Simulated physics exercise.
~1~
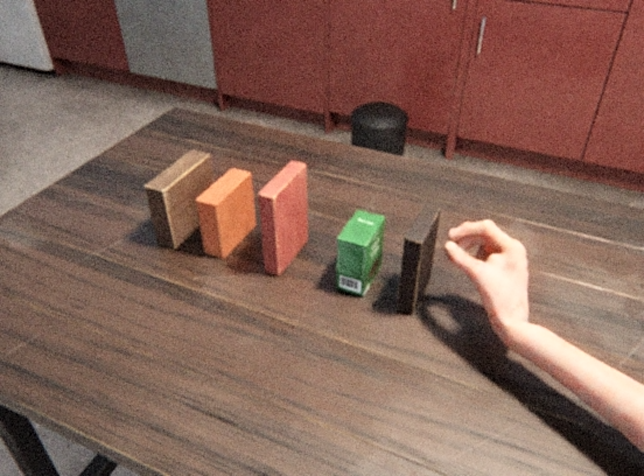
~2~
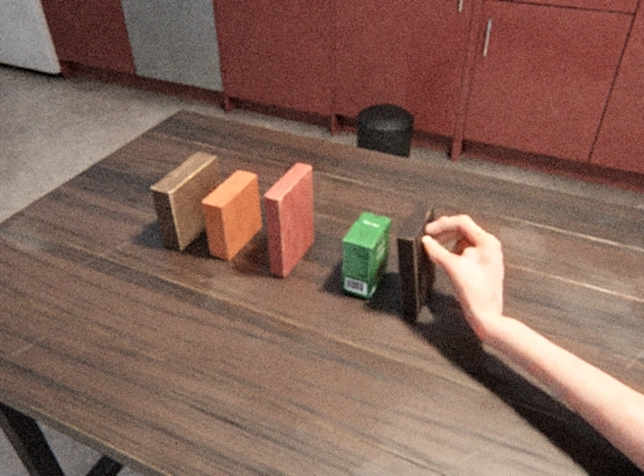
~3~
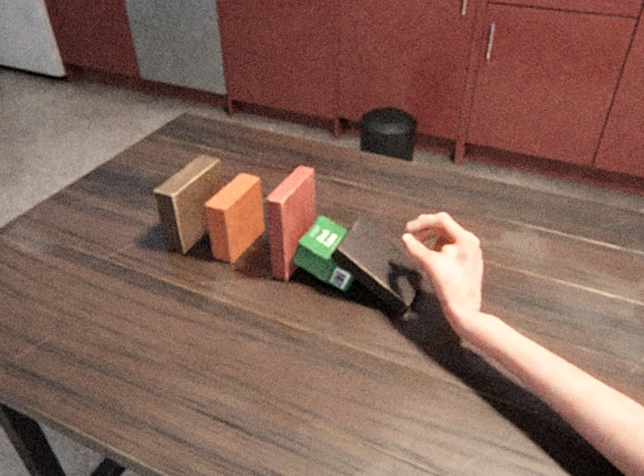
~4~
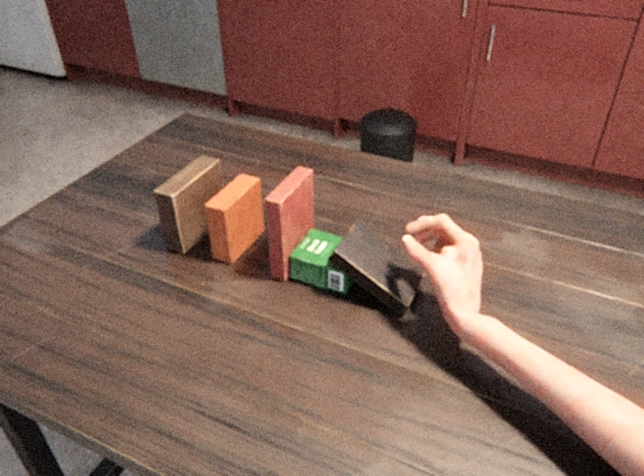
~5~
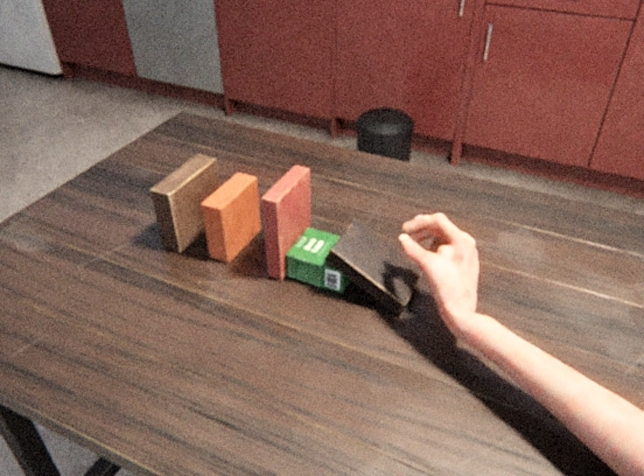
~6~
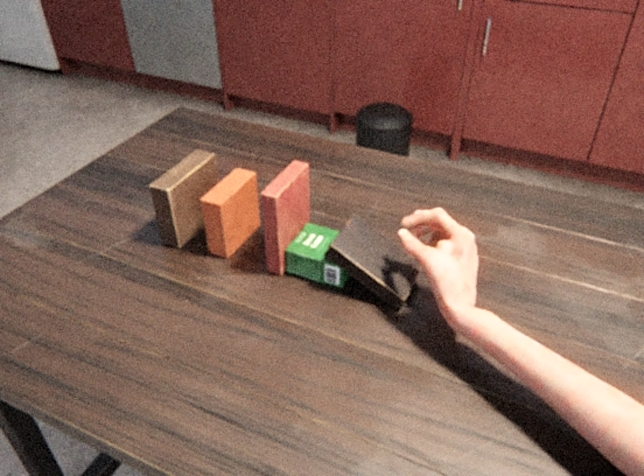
The video shows a hand tipping the black block at the right end of a domino-like row on a wooden table, knocking over a green packet. The packet ends on its side against the red block with the black block leaning on it, while the red, orange and brown pieces stay standing.
